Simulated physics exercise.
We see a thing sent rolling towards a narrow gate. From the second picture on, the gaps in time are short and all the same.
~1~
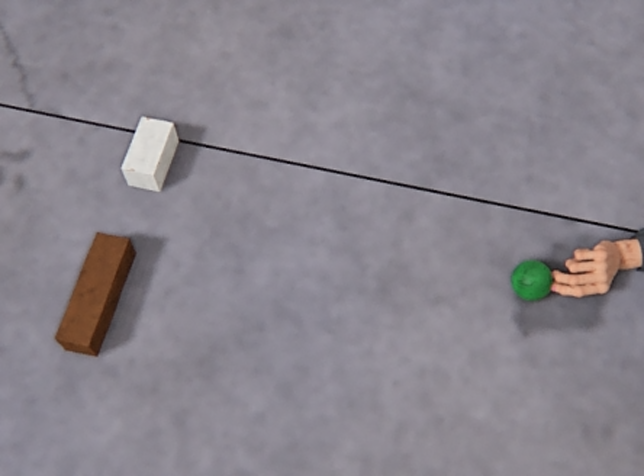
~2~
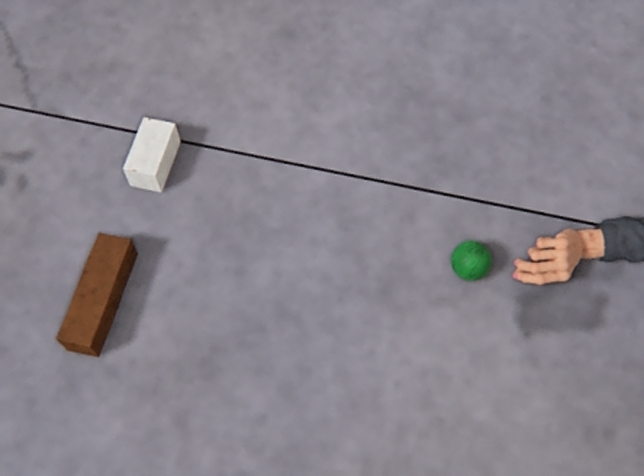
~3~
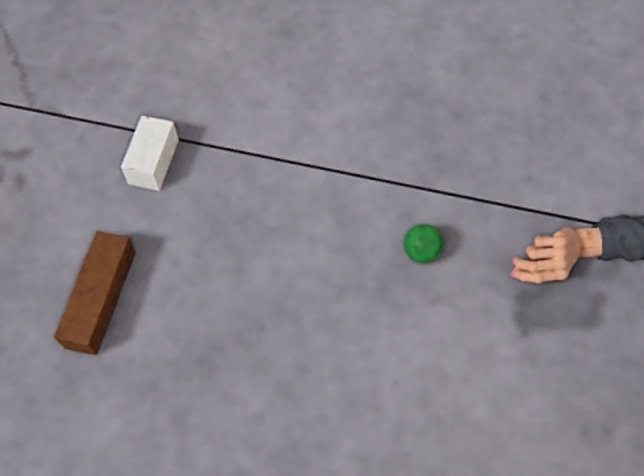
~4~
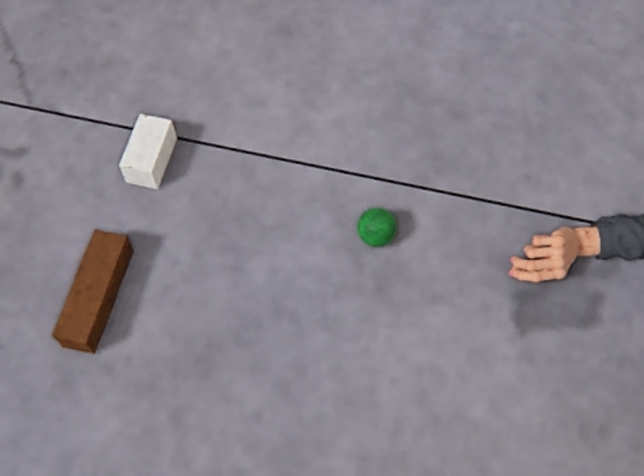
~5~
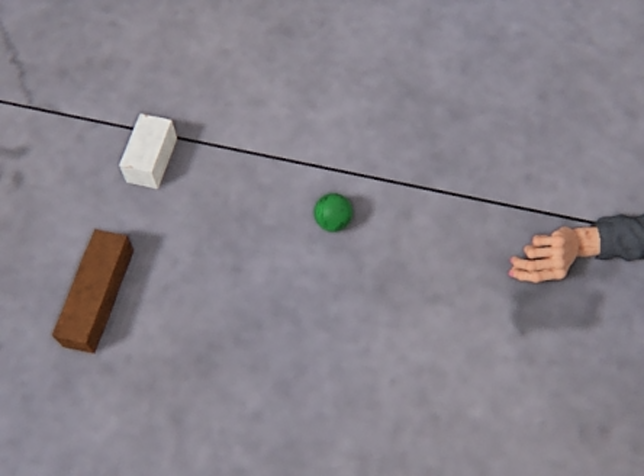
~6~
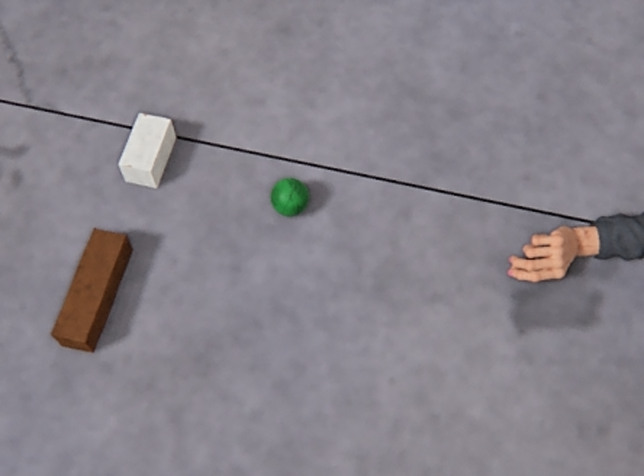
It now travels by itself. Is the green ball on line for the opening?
Here the green ball is stopped.
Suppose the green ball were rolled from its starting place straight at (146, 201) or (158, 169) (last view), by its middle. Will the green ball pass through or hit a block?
One after another: It makes the gap; bounces off.
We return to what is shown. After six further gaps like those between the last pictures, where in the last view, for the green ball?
Its middle is close to (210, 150).
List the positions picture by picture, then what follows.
The first picture shows green ball (532, 280) under the hand; white block (151, 154).
The second picture shows green ball (471, 261); brown brick (99, 294).
The third picture shows green ball (423, 244); white block (151, 153).
The fourth picture shows green ball (377, 227); brown brick (95, 291).
The fifth picture shows green ball (333, 213); white block (149, 151).
The sixth picture shows green ball (290, 197); brown brick (94, 290).
Then, 0.30 s after the last picture, green ball coming back near (196, 158).
Then, 0.86 s after the last picture, green ball coming back near (244, 140).
By the end, the green ball bounces off.
